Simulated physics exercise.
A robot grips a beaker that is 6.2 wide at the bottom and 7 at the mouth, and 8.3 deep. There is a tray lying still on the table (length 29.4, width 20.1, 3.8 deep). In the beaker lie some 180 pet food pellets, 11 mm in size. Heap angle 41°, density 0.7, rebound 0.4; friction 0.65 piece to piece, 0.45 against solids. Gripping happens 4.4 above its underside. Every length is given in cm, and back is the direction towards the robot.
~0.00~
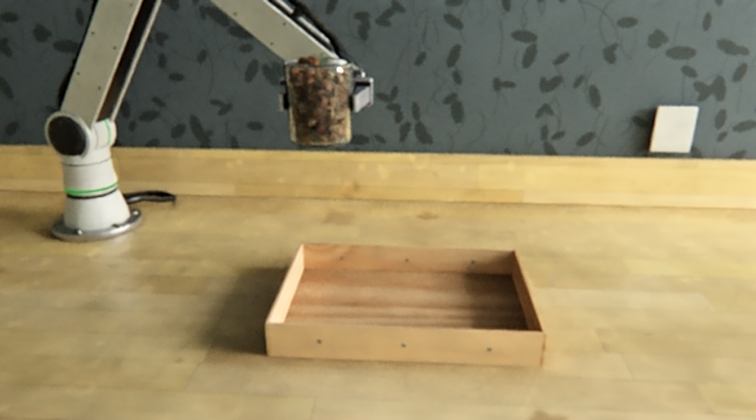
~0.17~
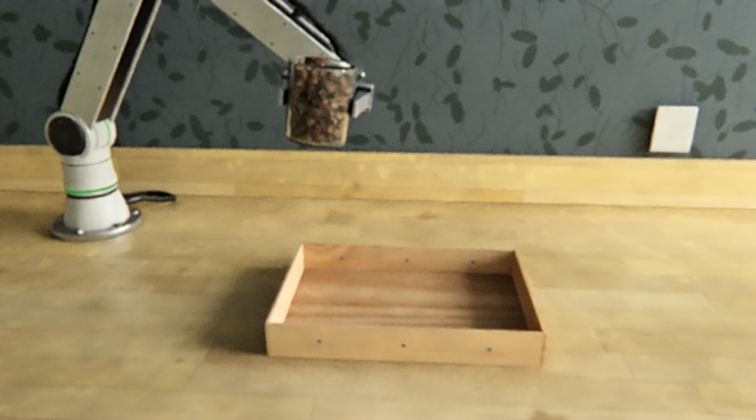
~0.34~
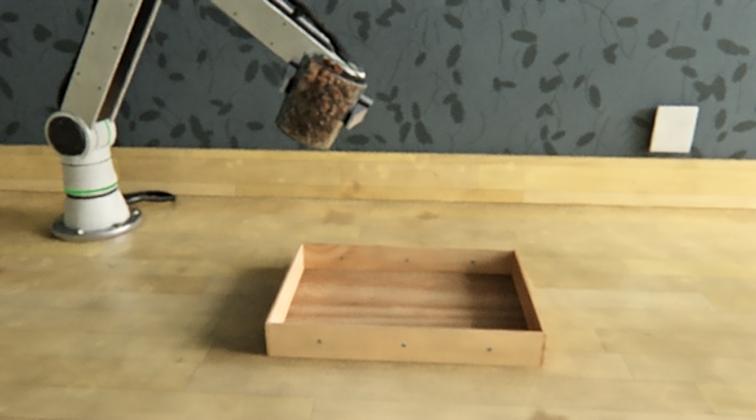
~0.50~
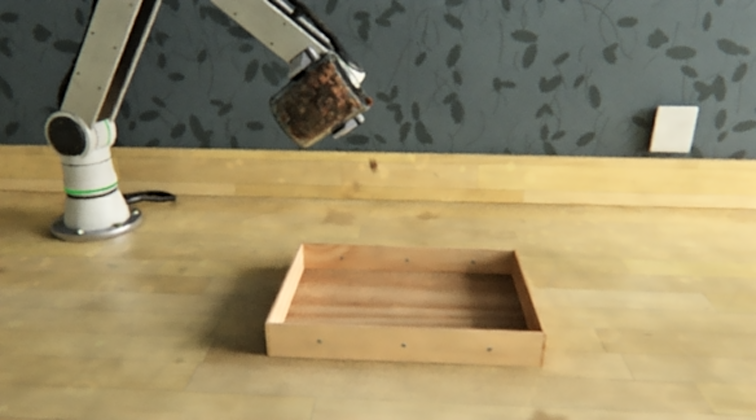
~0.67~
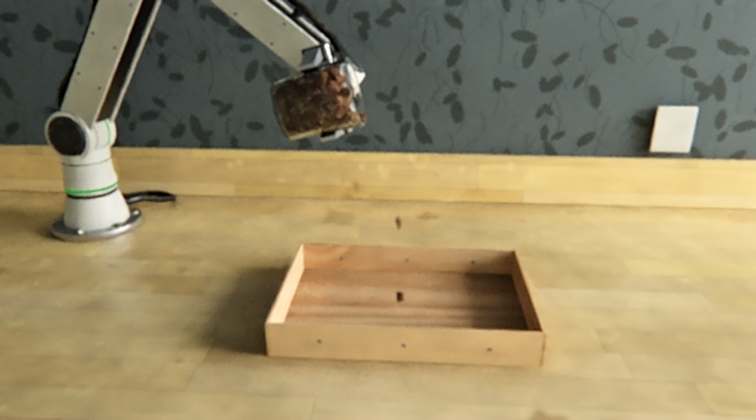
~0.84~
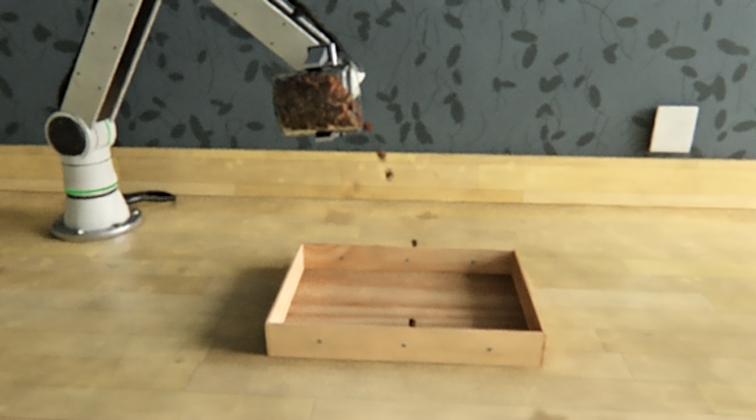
A robot arm tilts a clear beaker of brown pellets, and a few drop toward a wooden tray.
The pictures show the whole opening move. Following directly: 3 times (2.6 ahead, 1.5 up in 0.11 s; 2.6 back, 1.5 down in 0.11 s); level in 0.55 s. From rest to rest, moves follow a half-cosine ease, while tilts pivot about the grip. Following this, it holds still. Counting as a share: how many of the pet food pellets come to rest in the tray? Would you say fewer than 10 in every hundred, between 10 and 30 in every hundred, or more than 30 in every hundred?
More than 30 in every hundred.
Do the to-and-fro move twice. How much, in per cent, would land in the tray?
Then roughly 65 percent.
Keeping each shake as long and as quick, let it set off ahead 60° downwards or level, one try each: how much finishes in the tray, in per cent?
It comes to around 10 per cent on the first try and around 65 per cent on the second.
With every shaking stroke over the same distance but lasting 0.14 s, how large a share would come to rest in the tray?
In that case about 55 in a hundred.
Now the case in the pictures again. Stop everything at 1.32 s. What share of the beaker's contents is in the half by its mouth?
Roughly 65 per cent.
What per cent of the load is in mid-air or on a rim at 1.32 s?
Some 26 per cent.
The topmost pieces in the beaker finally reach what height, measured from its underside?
4.0 cm.
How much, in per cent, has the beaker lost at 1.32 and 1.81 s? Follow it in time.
I'd put it near 60 percent first and near 80 percent later.
After 1.32 s, tilted 83° forward, highest piece 27 above the table; 66 in the beaker, 64 in the tray, 46 in flight or on a rim.
After 1.81 s, tilted 34° forward, highest piece 28 above the table; 141 in the tray, 35 in the beaker.
After 2.25 s, level, highest piece 26 above the table; 141 in the tray, 35 in the beaker.
After 3.30 s, level, highest piece 26 above the table; 141 in the tray, 35 in the beaker.
At rest, 141 in the tray, 35 in the beaker. That is 80 % in the tray.
